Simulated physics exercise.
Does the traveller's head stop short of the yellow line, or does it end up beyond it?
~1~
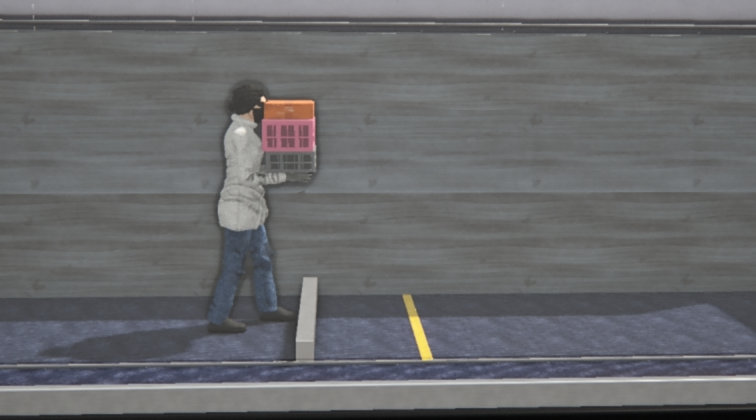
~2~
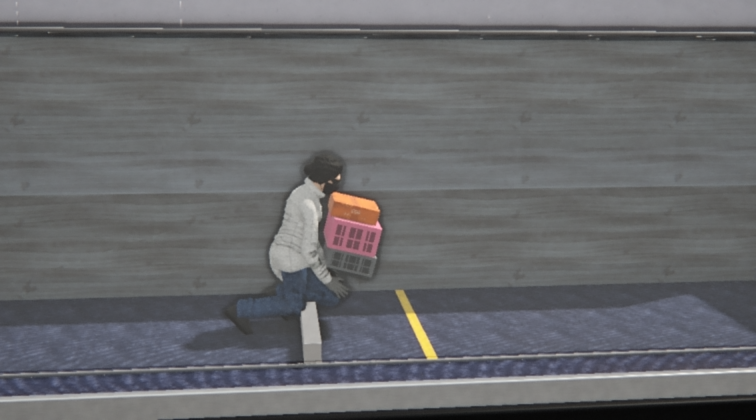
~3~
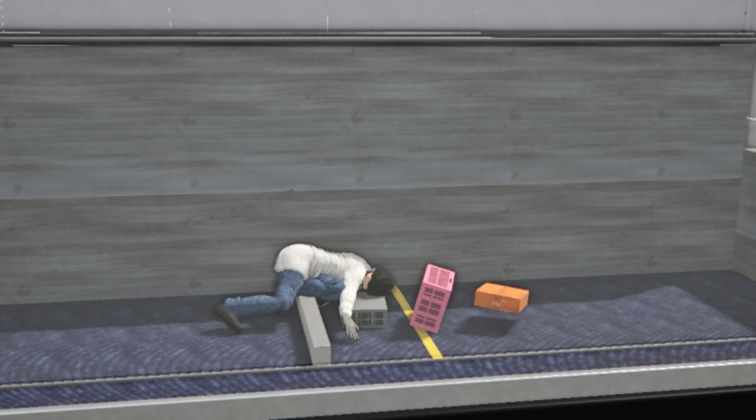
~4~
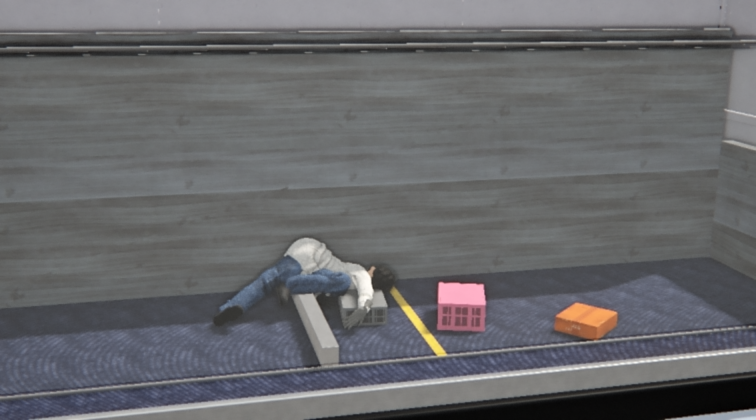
The traveller's head stops just short of the yellow line, on the side nearer the rail.
